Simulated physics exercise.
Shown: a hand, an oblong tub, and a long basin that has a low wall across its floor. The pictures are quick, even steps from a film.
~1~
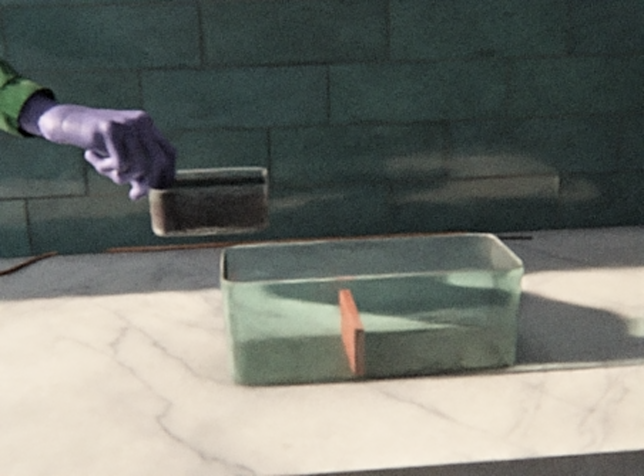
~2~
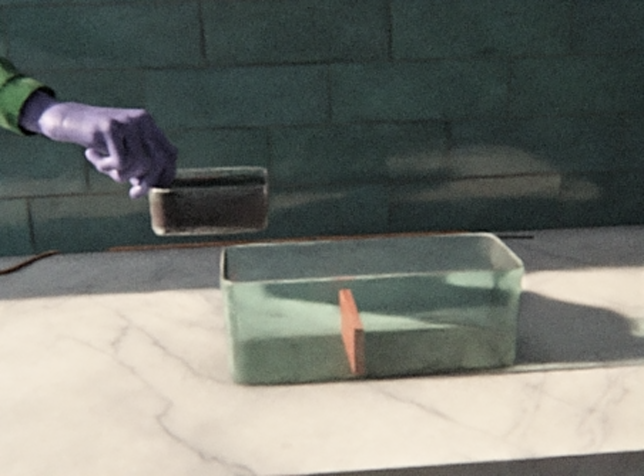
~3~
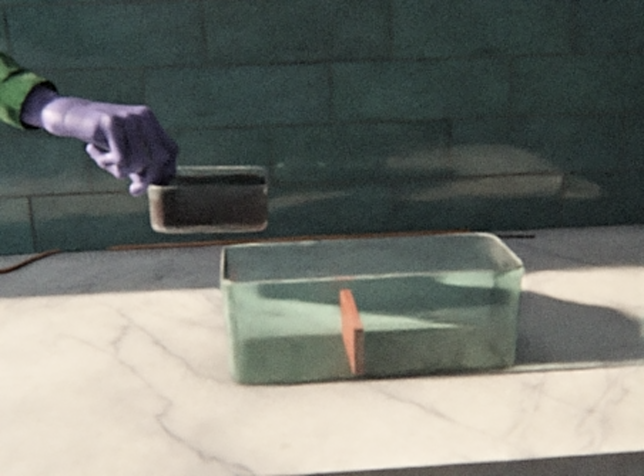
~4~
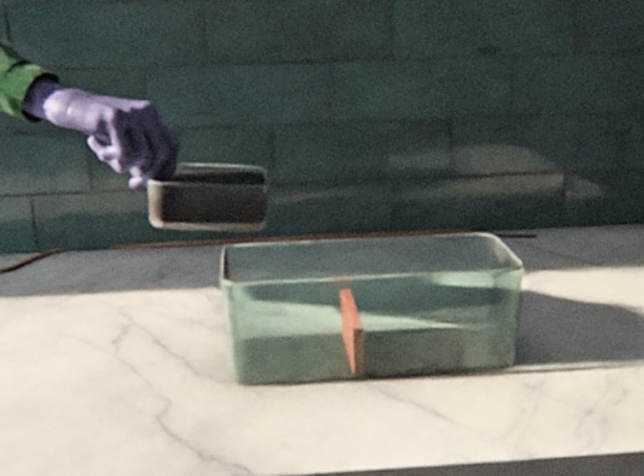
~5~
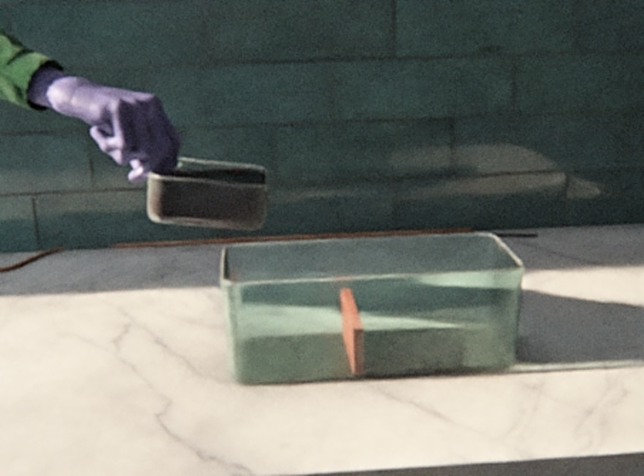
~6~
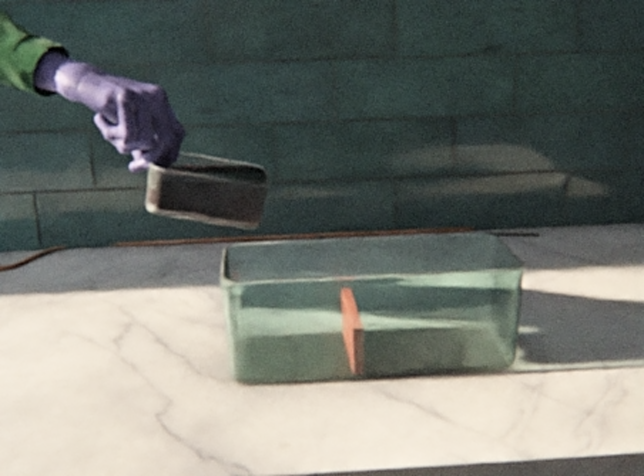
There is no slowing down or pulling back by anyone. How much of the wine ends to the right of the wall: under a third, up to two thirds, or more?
I predict a middling amount ends up right of the wall, one third up to two thirds.
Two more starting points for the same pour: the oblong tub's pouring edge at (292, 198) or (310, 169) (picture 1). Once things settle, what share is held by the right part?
About 70 per cent, then about 90 per cent.
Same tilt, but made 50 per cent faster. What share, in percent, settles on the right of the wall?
About 65 per cent.
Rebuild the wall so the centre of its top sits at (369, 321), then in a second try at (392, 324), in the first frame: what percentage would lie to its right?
Result: 15 % first, 10 % second.
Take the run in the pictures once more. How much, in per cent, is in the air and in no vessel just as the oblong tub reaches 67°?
40 %.
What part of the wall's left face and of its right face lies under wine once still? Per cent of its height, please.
Once it settles, the left reaches around 30 and the right around 20.
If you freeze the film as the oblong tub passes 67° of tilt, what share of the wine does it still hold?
Close to 30 per cent.
A moment on, the oblong tub is tipped part way and 29 per cent is still to pour, 27 is left of the wall and 4 right of it.
Next, the oblong tub is tipped right over and 3 per cent is still to pour, 44 is left of the wall and 46 right of it.
Then the oblong tub is tipped right over and 0 per cent is still to pour, 53 is left of the wall and 46 right of it.
Later the oblong tub is tipped right over and 0 per cent is still to pour, 53 is left of the wall and 46 right of it.
Finally, 53 per cent lies left of the wall, 46 right of it and 1 outside.
